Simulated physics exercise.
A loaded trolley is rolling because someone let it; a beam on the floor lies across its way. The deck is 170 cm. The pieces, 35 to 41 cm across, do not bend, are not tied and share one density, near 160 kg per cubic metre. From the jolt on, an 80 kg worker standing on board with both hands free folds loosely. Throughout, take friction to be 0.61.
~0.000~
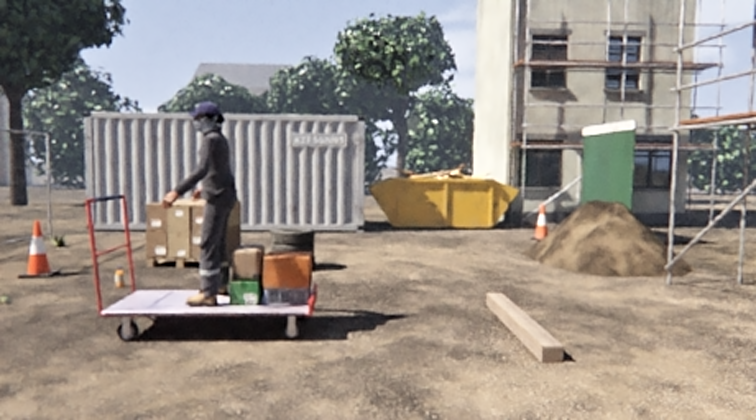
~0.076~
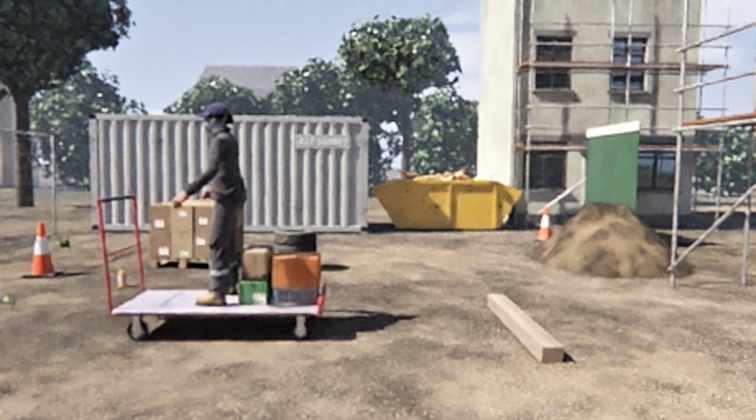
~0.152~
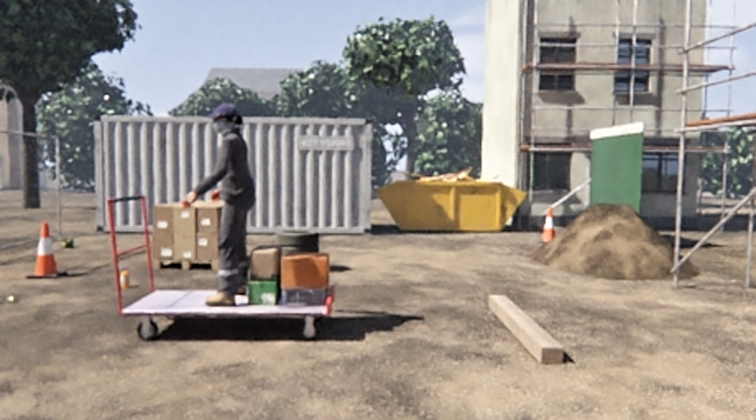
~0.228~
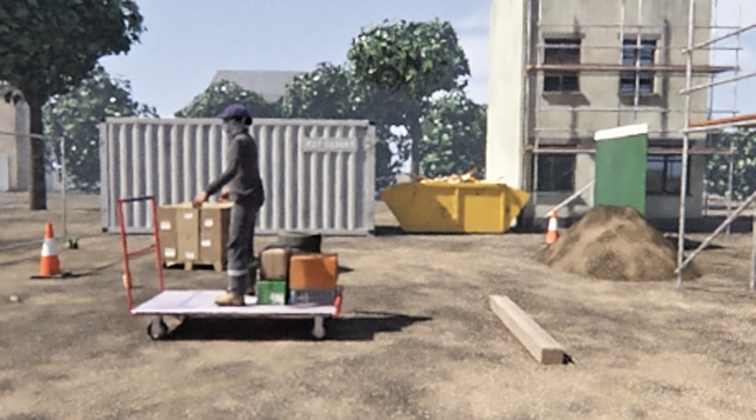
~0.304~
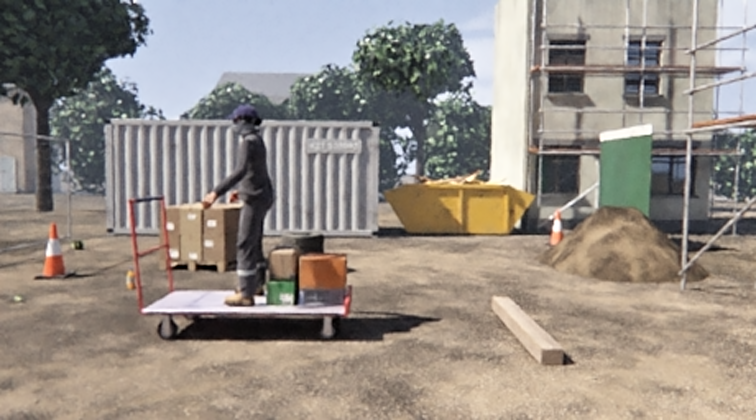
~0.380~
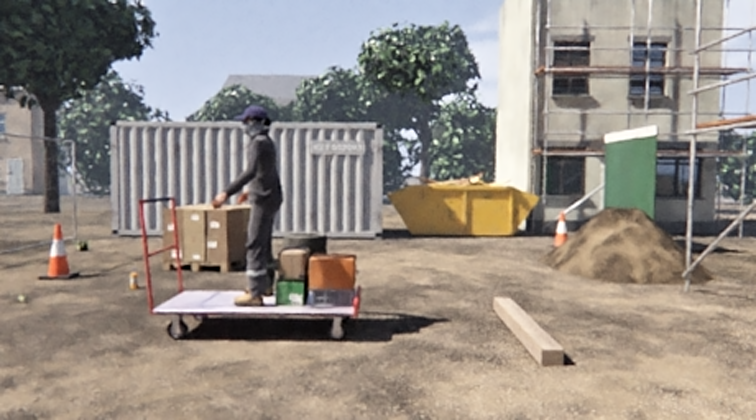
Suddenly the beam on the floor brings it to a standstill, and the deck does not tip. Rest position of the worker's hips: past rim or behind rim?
Behind rim.
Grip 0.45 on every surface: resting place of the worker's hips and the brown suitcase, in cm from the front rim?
In that case the hips end 10 cm behind the rim and the brown item 40 cm behind it.
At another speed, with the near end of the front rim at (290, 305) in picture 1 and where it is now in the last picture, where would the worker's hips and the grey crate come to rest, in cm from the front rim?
In that run the hips finish 70 cm beyond the rim while grey stops 20 cm short of it.
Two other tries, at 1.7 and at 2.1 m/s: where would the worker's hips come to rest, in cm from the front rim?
30 cm past, then 80 cm past.
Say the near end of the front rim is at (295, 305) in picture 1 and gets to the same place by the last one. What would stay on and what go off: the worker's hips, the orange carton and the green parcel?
Result: Hips gone; orange gone; green safe.
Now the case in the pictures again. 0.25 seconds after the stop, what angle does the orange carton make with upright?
About 0° from upright.
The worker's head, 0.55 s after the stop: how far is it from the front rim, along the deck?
The head is some 80 cm back from the front rim.
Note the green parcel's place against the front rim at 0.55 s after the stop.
Roughly 55 cm short of the front rim.
Impact comes at 1.88 s.
After 2.43 s the worker's hips are 24 cm behind the rim, near (499, 244) in the last picture's view.
After 2.88 s the worker's hips are 31 cm behind the rim, near (491, 239) in the last picture's view.
Final state at 4.0 s, nothing is past the rim; behind it, brown suitcase, orange carton, green parcel, grey crate and the worker's hips.
